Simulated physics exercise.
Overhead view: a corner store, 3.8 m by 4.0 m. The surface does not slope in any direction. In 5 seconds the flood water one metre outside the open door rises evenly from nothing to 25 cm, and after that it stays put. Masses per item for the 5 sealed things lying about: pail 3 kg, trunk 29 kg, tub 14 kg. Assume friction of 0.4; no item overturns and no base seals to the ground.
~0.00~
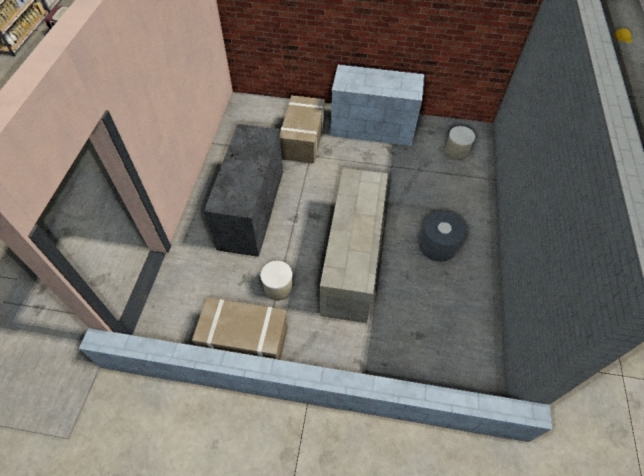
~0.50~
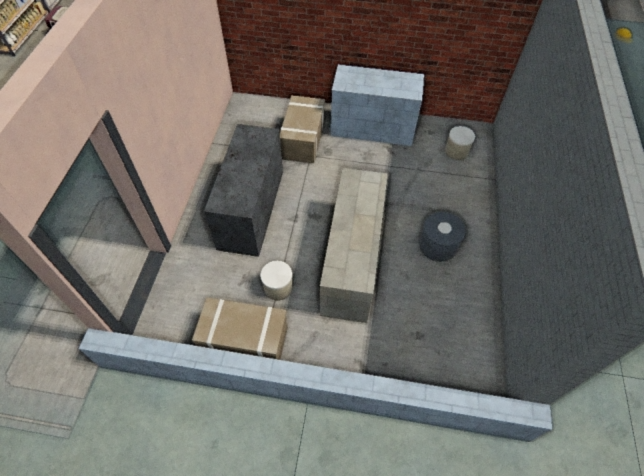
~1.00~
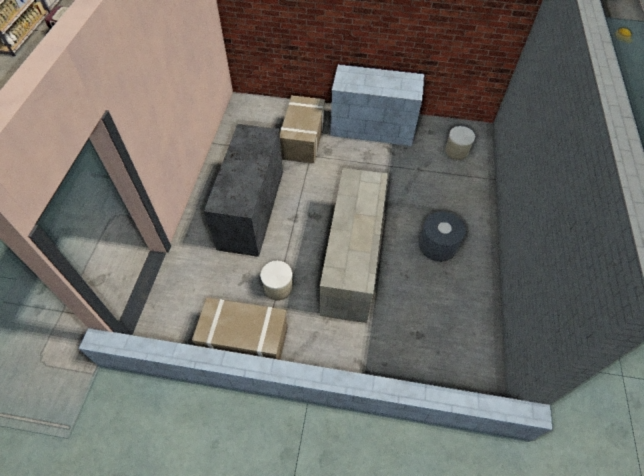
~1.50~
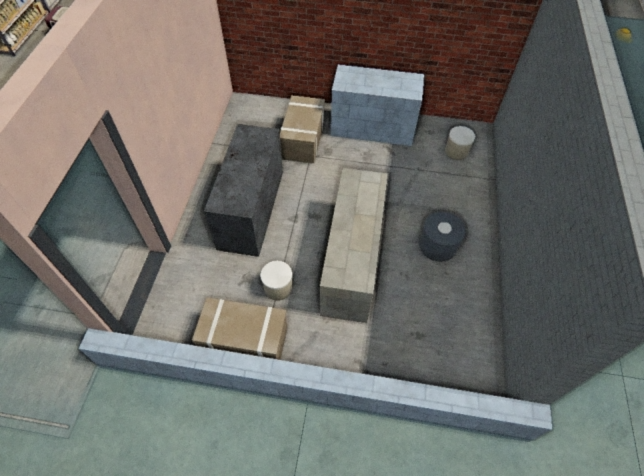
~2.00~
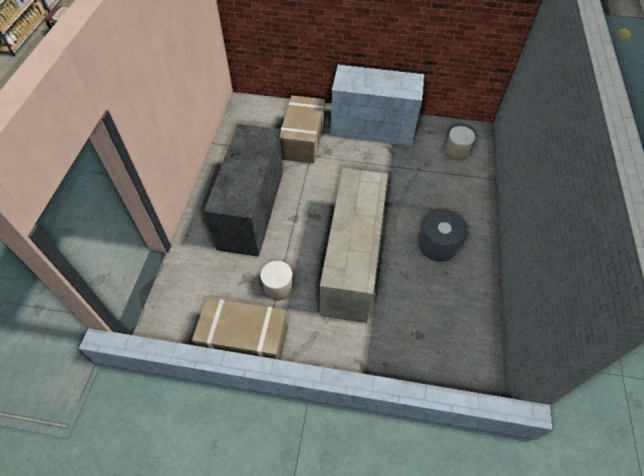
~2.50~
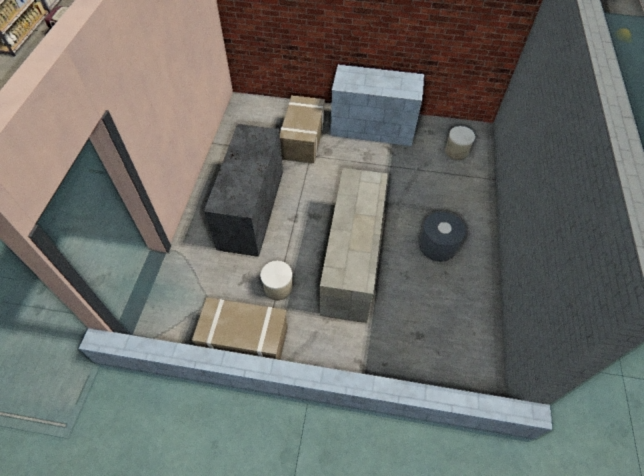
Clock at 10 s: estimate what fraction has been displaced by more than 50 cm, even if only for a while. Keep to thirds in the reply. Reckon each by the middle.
My answer: Two thirds or more.
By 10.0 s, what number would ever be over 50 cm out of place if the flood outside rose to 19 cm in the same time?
The count would be 2.
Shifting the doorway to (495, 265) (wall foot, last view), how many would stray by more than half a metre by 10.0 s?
Then it comes to 4 of them.
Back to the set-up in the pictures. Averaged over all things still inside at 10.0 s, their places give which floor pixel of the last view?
I'd put it close to (340, 158) in the last view.
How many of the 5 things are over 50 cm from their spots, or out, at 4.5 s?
0.
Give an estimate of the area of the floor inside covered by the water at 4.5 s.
Wet: Near 3.5 m2.
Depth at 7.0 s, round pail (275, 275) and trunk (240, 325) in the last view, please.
Roughly 11 and 8 cm.
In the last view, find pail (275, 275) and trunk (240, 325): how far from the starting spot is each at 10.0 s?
Shifts: 200 cm / 250 cm.
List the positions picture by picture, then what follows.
The first frame shows a pail at (276, 274), on the bottom; a pail at (462, 135), on the bottom; water covers 0.0 m2; 0 of 5 have shifted.
The second frame shows a pail at (276, 274), on the bottom; a pail at (462, 135), on the bottom; water covers 0.0 m2; 0 of 5 have shifted.
The third frame shows a pail at (276, 274) rests on the ground; a pail at (462, 135) rests on the ground; 0.0 m2 under water; 0 of 5 have shifted.
The fourth frame shows a pail at (276, 274) rests on the ground; a pail at (462, 135), on the bottom; 0.0 m2 under water; 0 of 5 have shifted.
The fifth frame shows a pail at (276, 274), on the bottom; a pail at (462, 135) rests on the ground; 0.0 m2 under water; 0 of 5 have shifted.
The sixth frame shows a pail at (276, 274) rests on the ground; a pail at (462, 135) rests on the ground; water covers 0.4 m2; 0 of 5 have shifted.
After 3.5 s 0 of 5 are over 50 cm from their spots; 0 afloat.
After 4.5 s 0 of 5 are over 50 cm from their spots; 1 afloat.
After 7.0 s 2 of 5 are over 50 cm from their spots; 1 afloat.
After 10.0 s 4 of 5 are over 50 cm from their spots, and 4 have been at some point; 3 afloat.
